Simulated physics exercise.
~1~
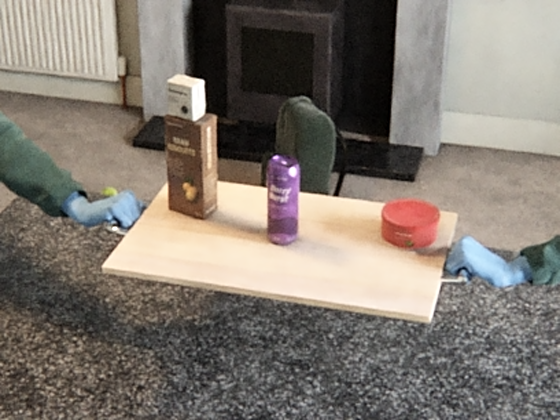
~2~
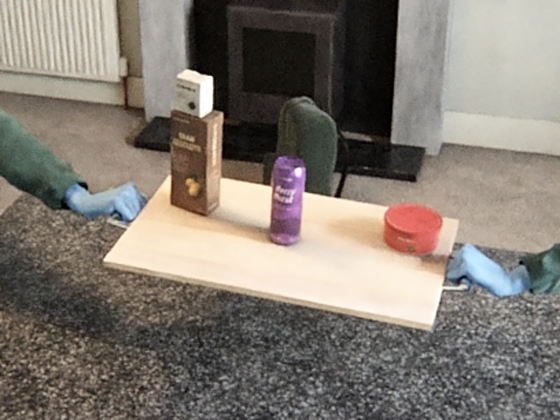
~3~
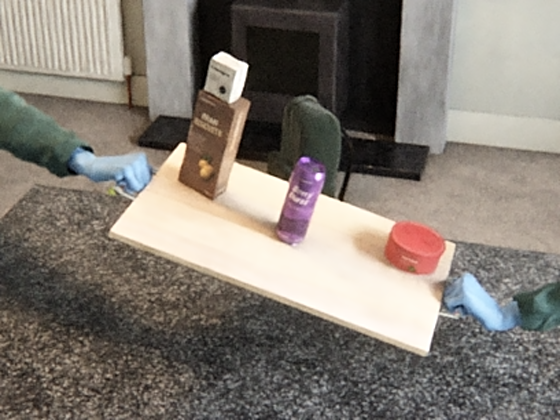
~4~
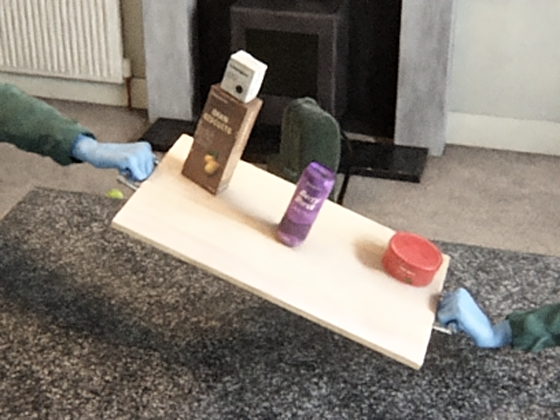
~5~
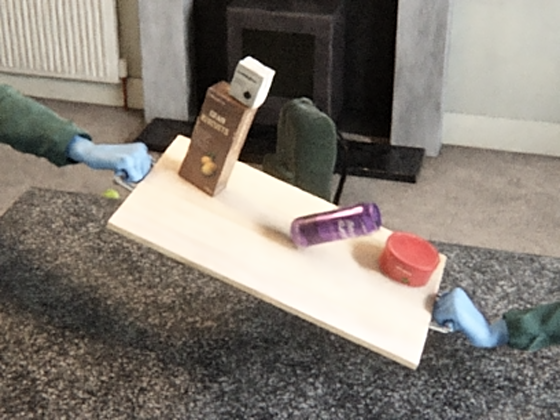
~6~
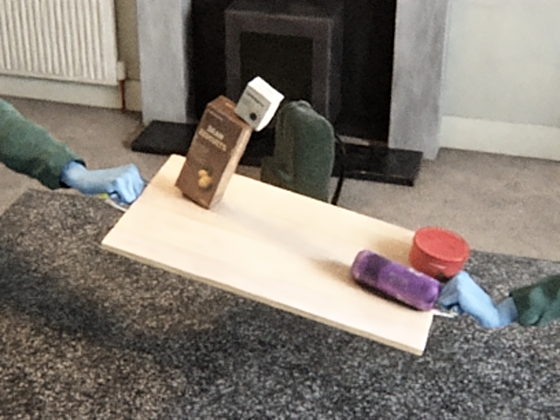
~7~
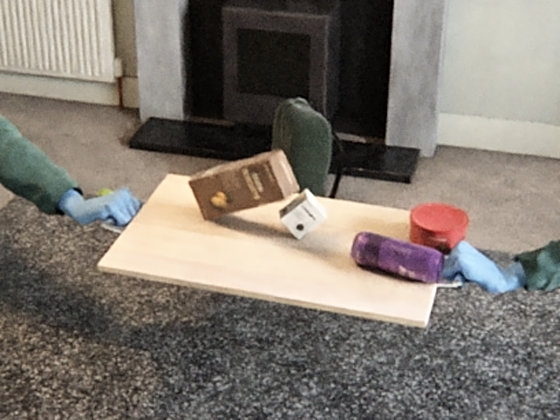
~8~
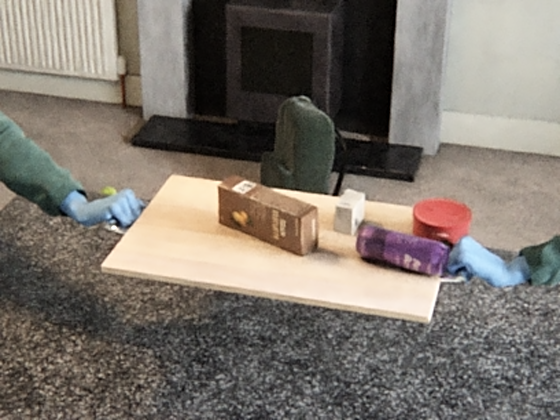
A wooden board, held at each end by a blue-gloved hand, carries a brown carton with a small white carton on top, a purple can and a red tub. The hands tip it down to the right, and the cartons and can lean. The can topples and rolls toward the right end, while the tub slides slightly. As the board comes back toward level, the white carton drops off the brown one, which falls over too. Finally the board is level, with both cartons and the can on their sides and the tub upright, all still aboard.
